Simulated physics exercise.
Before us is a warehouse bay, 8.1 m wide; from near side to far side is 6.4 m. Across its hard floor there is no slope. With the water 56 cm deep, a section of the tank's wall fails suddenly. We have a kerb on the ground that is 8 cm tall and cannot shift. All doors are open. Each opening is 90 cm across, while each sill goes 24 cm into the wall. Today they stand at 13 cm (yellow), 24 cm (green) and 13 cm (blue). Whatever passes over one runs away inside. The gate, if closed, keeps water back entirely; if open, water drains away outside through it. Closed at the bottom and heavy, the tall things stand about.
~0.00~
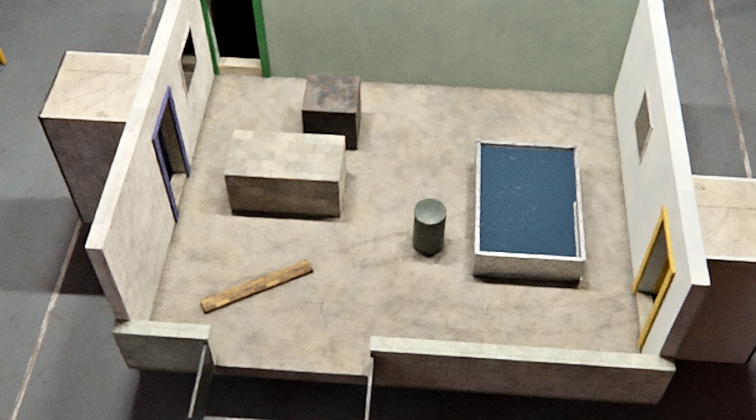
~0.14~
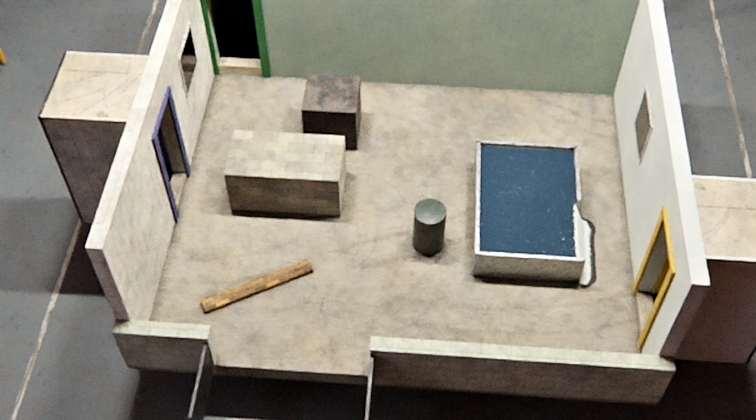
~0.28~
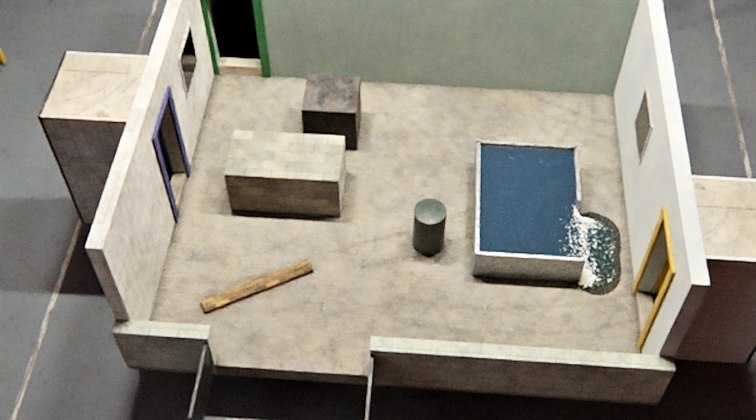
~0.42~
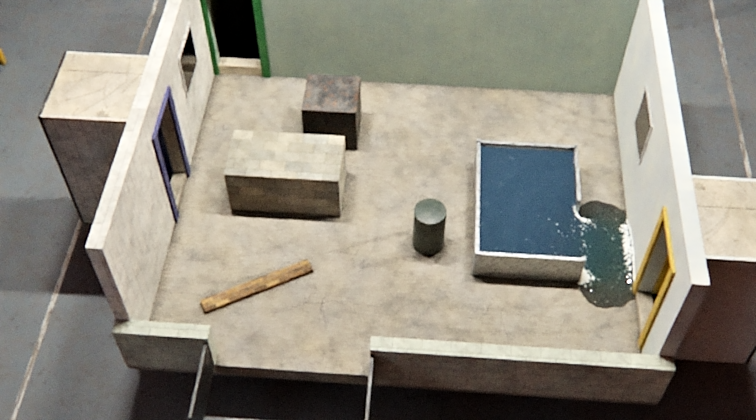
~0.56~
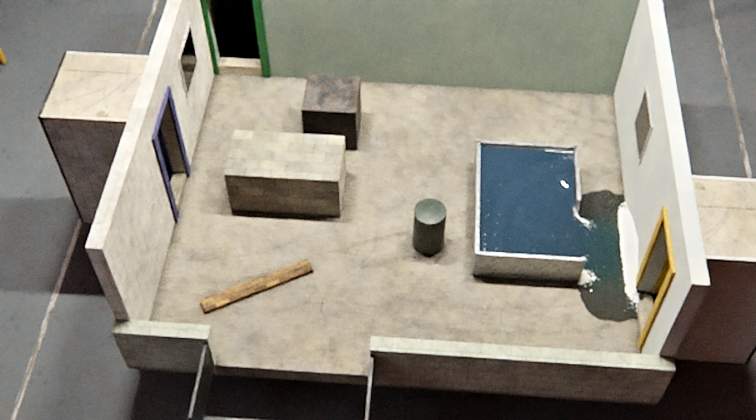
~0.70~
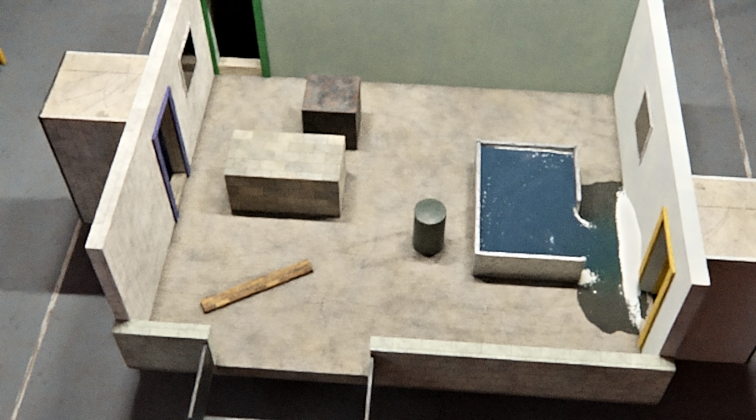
At first, a blue tank of water stands still on the right side of a walled room with blocks, a cylinder and a plank. Then its right wall breaks open and water pours out, spreading in a dark, foamy pool across the floor to the right-hand wall and the yellow door.
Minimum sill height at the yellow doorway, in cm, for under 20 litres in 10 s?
Around 20 cm.
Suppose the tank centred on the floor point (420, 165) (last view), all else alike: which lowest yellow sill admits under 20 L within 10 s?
Minimum: Approx. 11.0 cm.
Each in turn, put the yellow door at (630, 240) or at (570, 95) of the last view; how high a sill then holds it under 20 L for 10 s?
About 37 cm for the first and 17 cm for the second.
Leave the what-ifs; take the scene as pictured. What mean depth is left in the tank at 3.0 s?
25 cm, roughly.
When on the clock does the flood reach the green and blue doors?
Green door 6.5 seconds, blue door 7.0 seconds.
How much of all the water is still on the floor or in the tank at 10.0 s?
Around 94 per cent of the water.
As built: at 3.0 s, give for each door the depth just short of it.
The yellow door has 18 cm, the green door 0 cm and the blue door 0 cm.
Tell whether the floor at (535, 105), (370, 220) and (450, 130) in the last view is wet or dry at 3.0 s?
Spot one awash, spot two bone dry, spot three bone dry.
After 1.4 s water covers 10 % of the floor, deepest (46 cm) near (622, 259); 23 cm at the yellow door, 5 litres in over its 13 cm sill.
After 3.0 s water covers 25 % of the floor, deepest (30 cm) near (622, 369); 18 cm at the yellow door, 51 litres in over its 13 cm sill.
After 10.0 s water covers 95 % of the floor, deepest (10 cm) near (623, 268); 8 cm at the yellow door, 64 litres in over its 13 cm sill.
At the yellow door as built, the water arrived by 0.6 s and peaked near 23 cm at 1.6 s.
With a sill of 16.5 cm, 36 litres would have come in within the 10 s; with 22.5 cm, 11 litres. So under 20 litres takes about 20 cm.
